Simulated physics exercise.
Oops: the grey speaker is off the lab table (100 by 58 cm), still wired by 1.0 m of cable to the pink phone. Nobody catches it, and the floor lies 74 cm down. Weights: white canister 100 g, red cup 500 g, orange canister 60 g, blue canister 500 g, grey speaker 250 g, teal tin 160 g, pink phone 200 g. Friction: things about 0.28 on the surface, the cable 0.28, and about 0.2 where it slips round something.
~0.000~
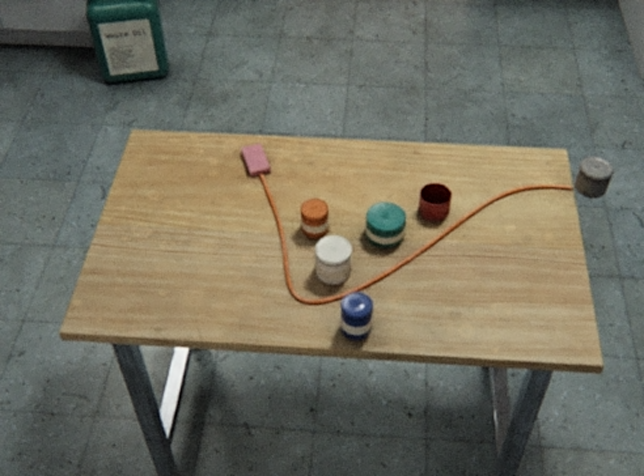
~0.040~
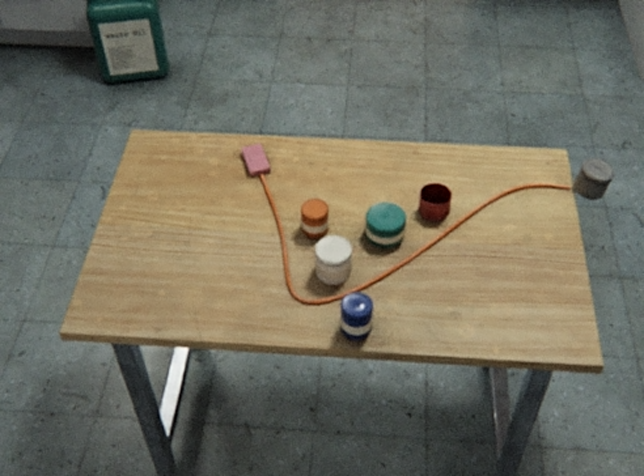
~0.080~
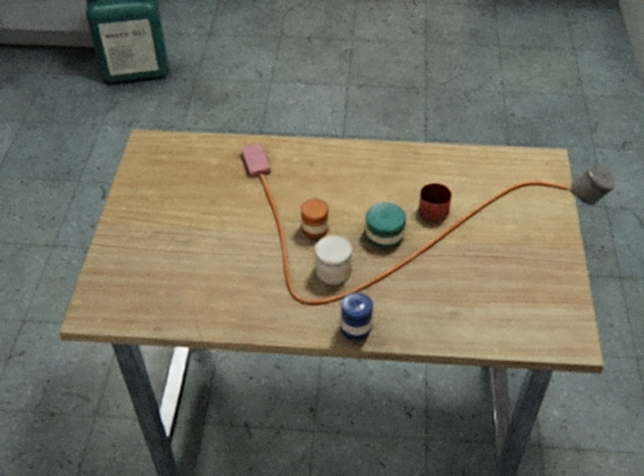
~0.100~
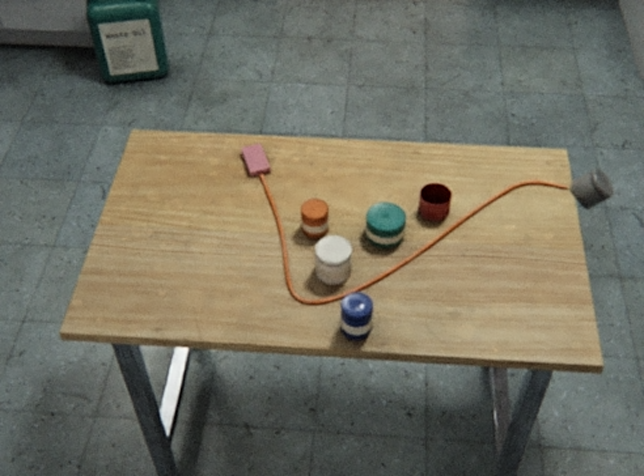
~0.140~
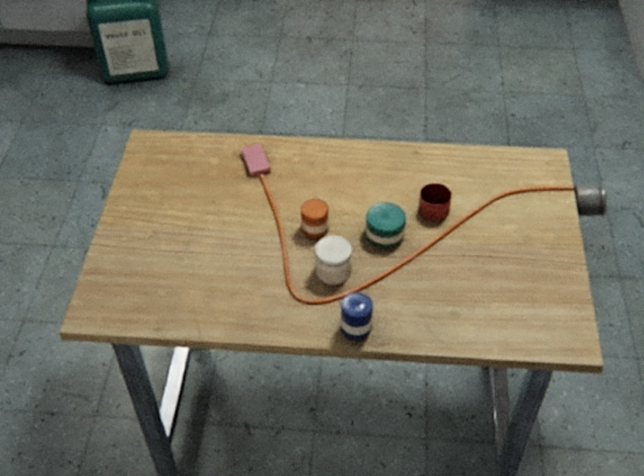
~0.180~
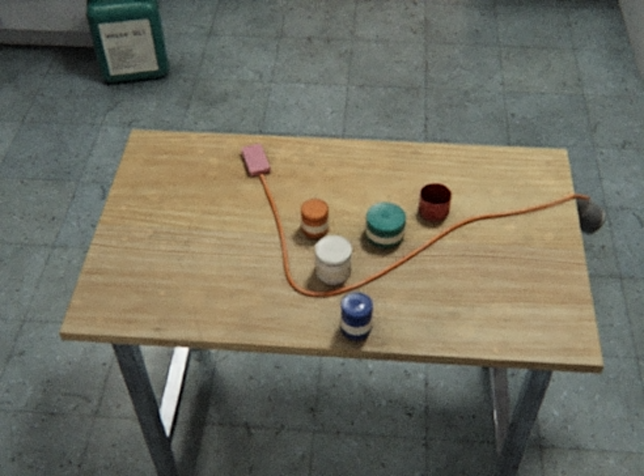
To begin with, a small grey object sits at the right edge of a wooden table, joined by an orange cable to a pink item among several containers. The grey object then tilts and turns as it slips slightly downward, and lastly the cable's right-hand stretch shifts while everything else stays still.
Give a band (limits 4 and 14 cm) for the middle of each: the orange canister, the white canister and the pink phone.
The orange canister reaches the top band, the white canister travels a long way, the pink phone reaches the top band.
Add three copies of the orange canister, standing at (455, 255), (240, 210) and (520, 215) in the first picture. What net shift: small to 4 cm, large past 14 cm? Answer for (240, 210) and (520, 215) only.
In turn: Small, middling.
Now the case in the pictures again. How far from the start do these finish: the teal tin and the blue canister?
About: Teal tin 8 cm, blue canister 0 cm.
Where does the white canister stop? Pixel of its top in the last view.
At about (392, 141).
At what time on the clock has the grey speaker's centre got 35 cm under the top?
About: 0.36 s.
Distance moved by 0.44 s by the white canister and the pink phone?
White canister 20 cm, pink phone 8 cm.
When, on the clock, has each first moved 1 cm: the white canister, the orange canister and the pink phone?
White canister 0.26 s, orange canister 0.34 s, pink phone 0.30 s.
By 0.4 s, the cable's tail end at (284, 194); white canister 20 cm off its start, orange canister 9 cm off its start, pink phone 8 cm off its start.
By 0.7 s, the cable's tail end at (376, 223); white canister 33 cm off its start, pink phone 29 cm off its start, orange canister 24 cm off its start.
By 0.9 s, the cable's tail end at (479, 264); pink phone 50 cm off its start at (457, 254), white canister 33 cm off its start at (392, 141), orange canister 26 cm off its start at (370, 130).
By 1.2 s, the cable's tail end at (508, 272); pink phone 56 cm off its start, white canister 33 cm off its start, orange canister 26 cm off its start.
By 2.4 s, the cable's tail end at (508, 272); pink phone 56 cm off its start at (486, 261), white canister 33 cm off its start at (392, 141), orange canister 26 cm off its start at (370, 130), grey speaker over the edge.
